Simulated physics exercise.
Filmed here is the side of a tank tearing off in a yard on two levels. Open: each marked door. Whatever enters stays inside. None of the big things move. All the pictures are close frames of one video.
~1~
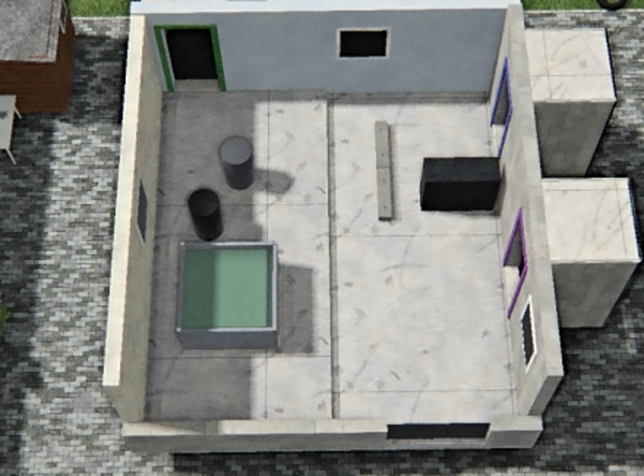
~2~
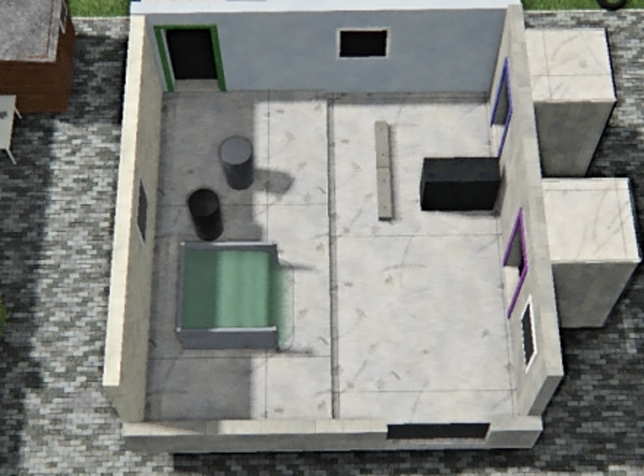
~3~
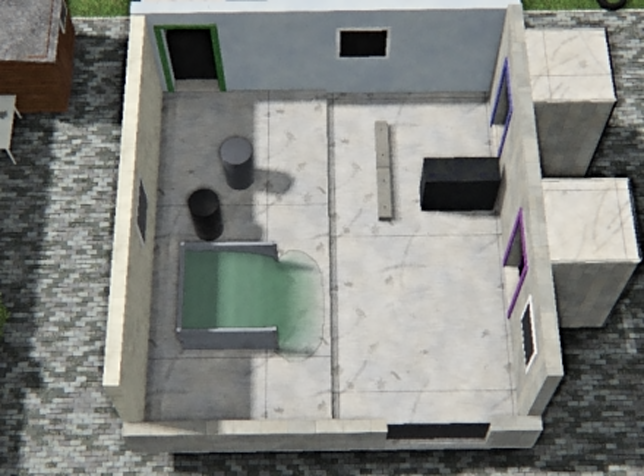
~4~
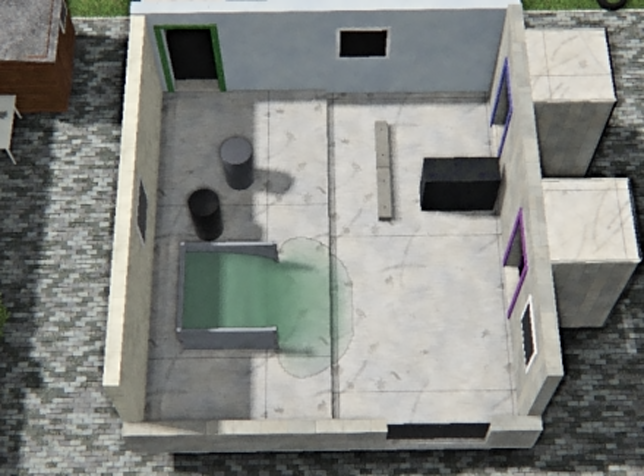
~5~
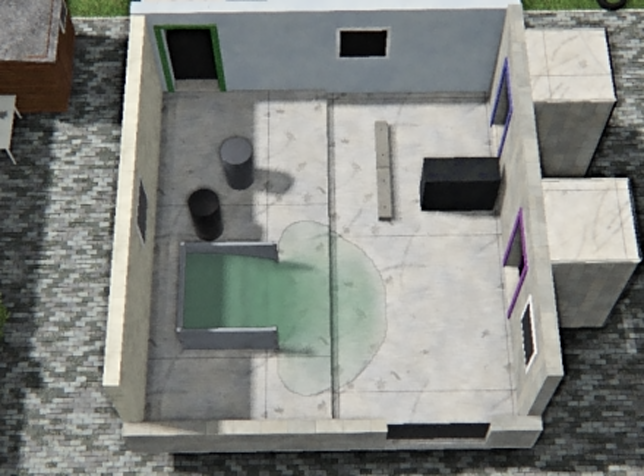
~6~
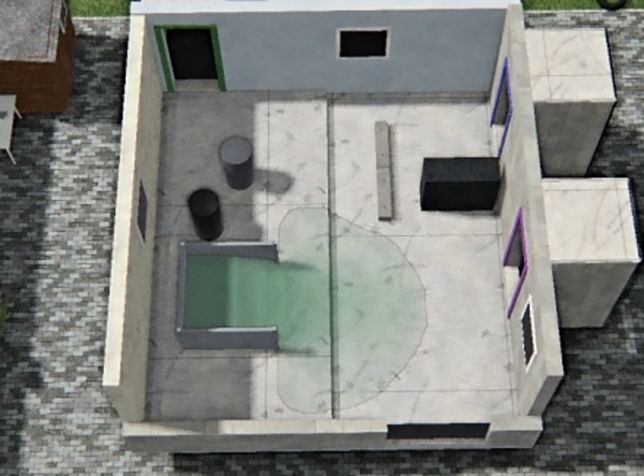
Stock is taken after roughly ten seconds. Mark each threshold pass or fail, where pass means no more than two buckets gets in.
Blue door - pass; purple door - fail; green door - pass.
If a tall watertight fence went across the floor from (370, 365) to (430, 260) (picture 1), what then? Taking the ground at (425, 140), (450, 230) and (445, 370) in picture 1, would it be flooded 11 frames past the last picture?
The first is inundated, the second inundated and the third still bare.
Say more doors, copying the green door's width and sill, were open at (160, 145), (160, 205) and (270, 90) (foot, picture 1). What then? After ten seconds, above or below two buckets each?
Below, below, below.
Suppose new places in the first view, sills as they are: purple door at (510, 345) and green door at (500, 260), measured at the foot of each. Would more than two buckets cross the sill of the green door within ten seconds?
My reading: Green door goes over.
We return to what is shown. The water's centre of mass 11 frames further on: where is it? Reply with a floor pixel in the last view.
It's close to (379, 311).
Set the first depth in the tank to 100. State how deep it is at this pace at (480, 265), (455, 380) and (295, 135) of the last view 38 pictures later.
Estimated readings in sequence: 10, 10, 0 percent.
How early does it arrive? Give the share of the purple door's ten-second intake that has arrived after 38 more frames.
My estimate is close to 95 per cent.
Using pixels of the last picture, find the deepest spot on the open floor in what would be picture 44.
It should be deepest at about (331, 223).
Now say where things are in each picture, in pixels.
The first frame shows the water tank at (228, 288) is whole and still.
In the second frame, water pours out at (274, 299) and has run to (286, 346).
In the third frame, water pours out at (275, 300) and has run to (303, 356).
In the fourth frame, the front is at (341, 351), out from the gap at (275, 301).
In the fifth frame, water pours out at (275, 301) and has run to (381, 332).
In the sixth frame, the front is at (421, 328), out from the gap at (275, 301).
A moment on, water covers 40 % of the floor; the blue door not reached, the purple door over two buckets in, the green door not reached.
Next, water covers 45 % of the floor; the blue door wet at the sill, nothing in, the purple door far over two buckets in, the green door not reached.
Then, water covers 45 % of the floor; the blue door wet at the sill, nothing in, the purple door far over two buckets in, the green door not reached.
Later, water covers 55 % of the floor; the blue door wet at the sill, nothing in, the purple door far over two buckets in, the green door not reached.
In the end, water covers 55 % of the floor; the blue door wet at the sill, nothing in, the purple door far over two buckets in, the green door not reached.
